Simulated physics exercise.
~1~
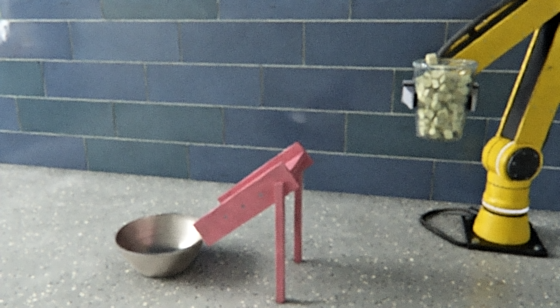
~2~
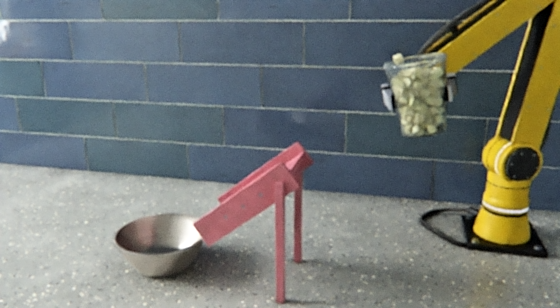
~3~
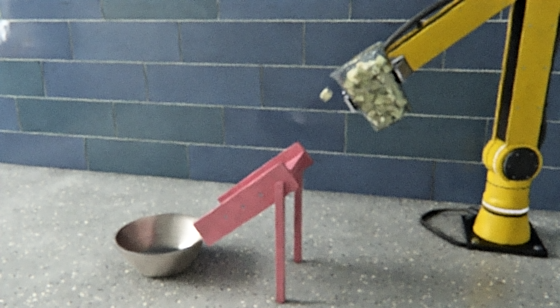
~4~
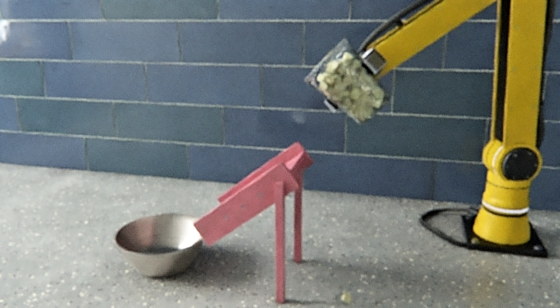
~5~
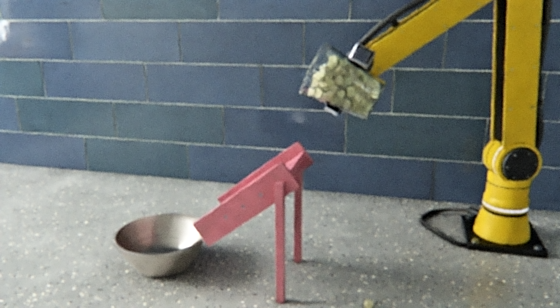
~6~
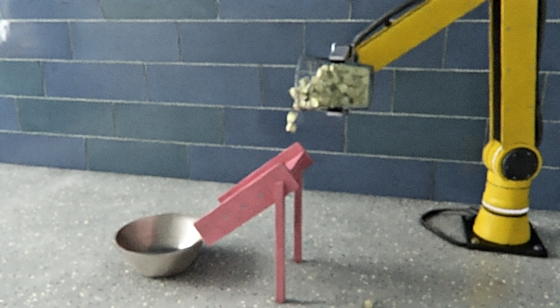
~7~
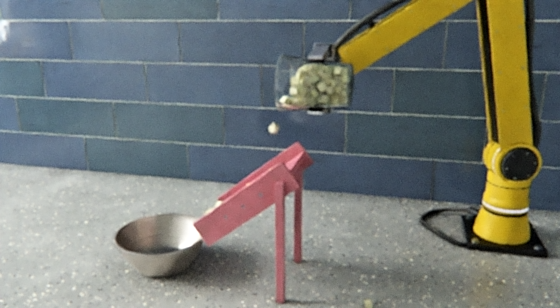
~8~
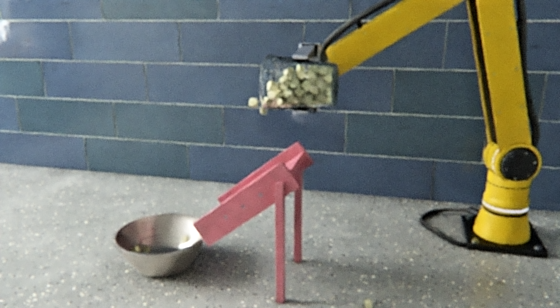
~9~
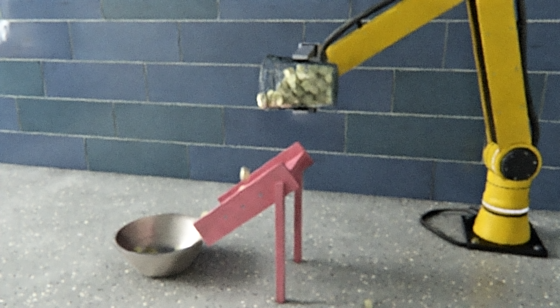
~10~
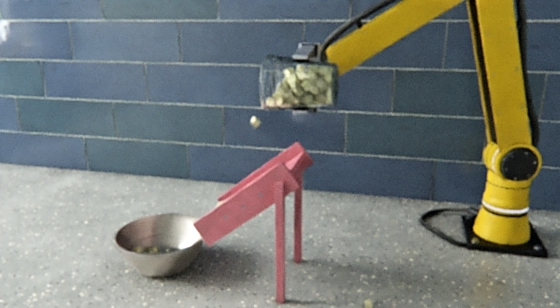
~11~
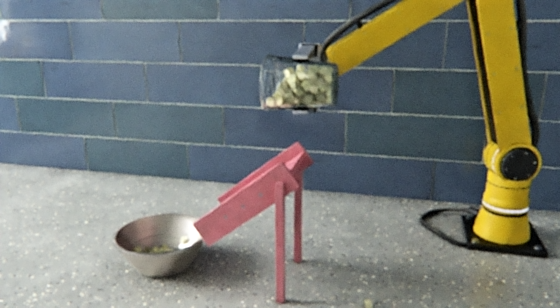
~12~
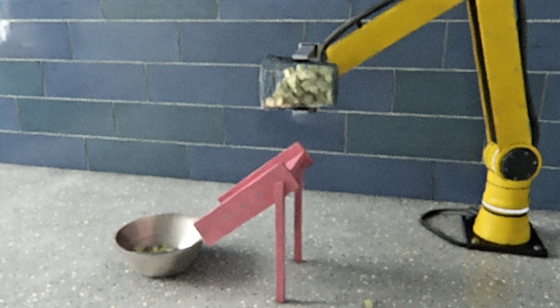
A yellow robot arm tips a clear beaker, dropping some pale pieces down a pink chute into a metal bowl.
